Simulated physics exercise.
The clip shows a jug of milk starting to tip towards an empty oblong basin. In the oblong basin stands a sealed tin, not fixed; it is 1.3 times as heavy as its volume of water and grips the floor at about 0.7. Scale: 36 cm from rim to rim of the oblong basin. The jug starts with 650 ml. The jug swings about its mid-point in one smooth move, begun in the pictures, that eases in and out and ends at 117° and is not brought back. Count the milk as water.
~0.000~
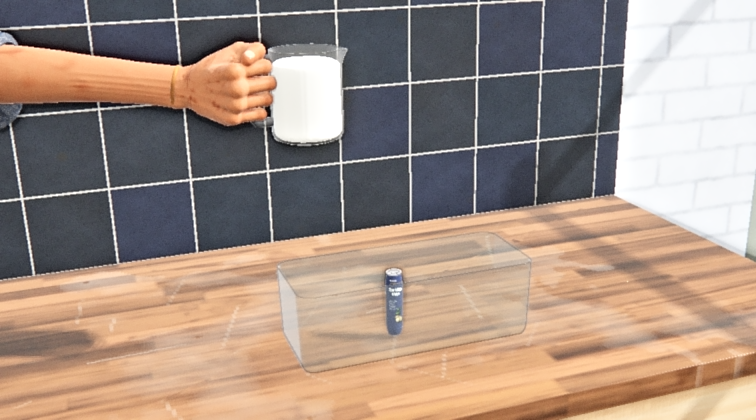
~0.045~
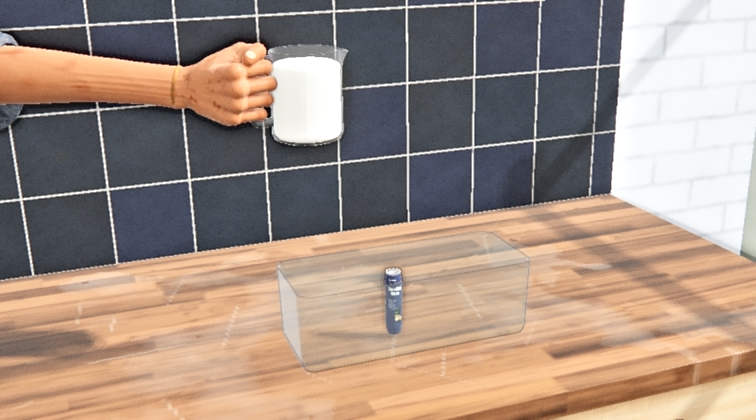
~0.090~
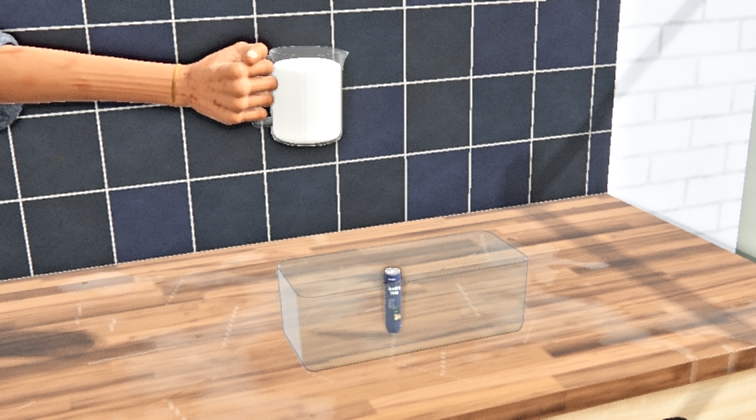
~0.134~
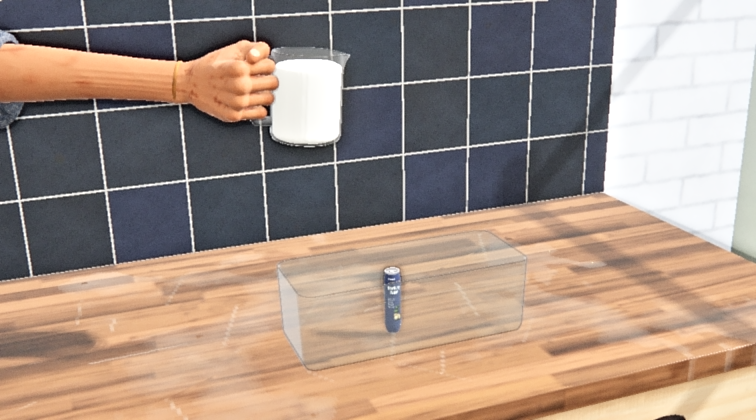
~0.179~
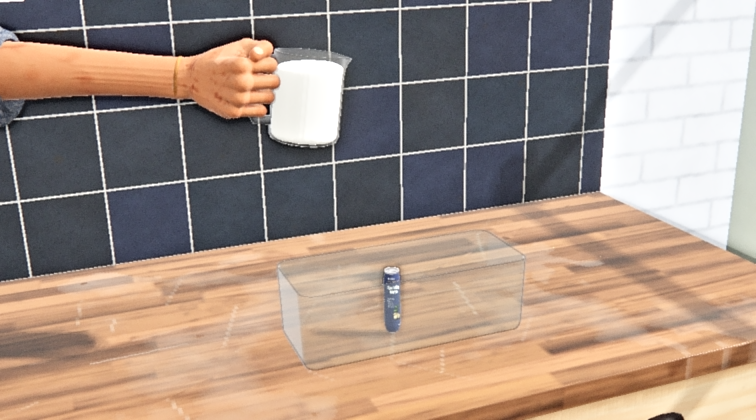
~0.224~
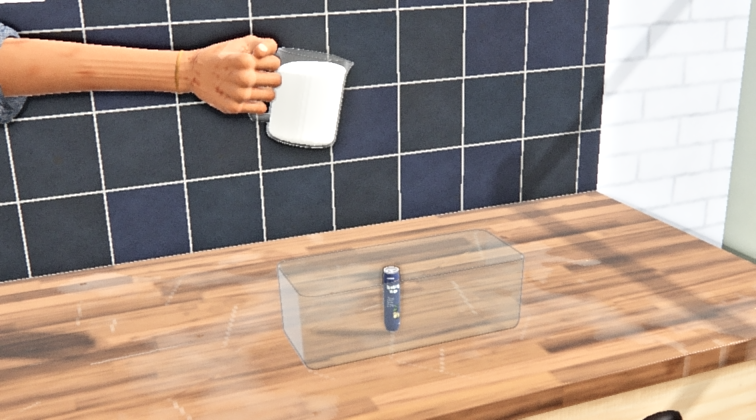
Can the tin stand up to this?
The tin keeps standing.
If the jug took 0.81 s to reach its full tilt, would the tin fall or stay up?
Then it remains upright.
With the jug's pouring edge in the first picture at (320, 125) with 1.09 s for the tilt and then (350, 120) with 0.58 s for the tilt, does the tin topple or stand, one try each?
First it goes over; then it topples.
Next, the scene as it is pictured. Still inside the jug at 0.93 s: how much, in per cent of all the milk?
Some 20 per cent.
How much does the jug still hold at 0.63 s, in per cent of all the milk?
Near 80 in a hundred.
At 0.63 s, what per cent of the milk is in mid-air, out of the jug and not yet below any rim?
Near 20 in a hundred.
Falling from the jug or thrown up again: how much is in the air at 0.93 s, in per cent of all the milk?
Near 38 in a hundred.
After 0.63 s the tilt is 73° and 79 per cent is still to pour; the tin stands where it began.
After 0.93 s the tilt is 111° and 20 per cent is still to pour; the tin stands where it began.
After 1.25 s the tilt is 117° and 0 per cent is still to pour; the tin stands where it began.
After 1.59 s the tilt is 117° and 0 per cent is still to pour; the tin stands where it began.
In the end the tin stands where it began.
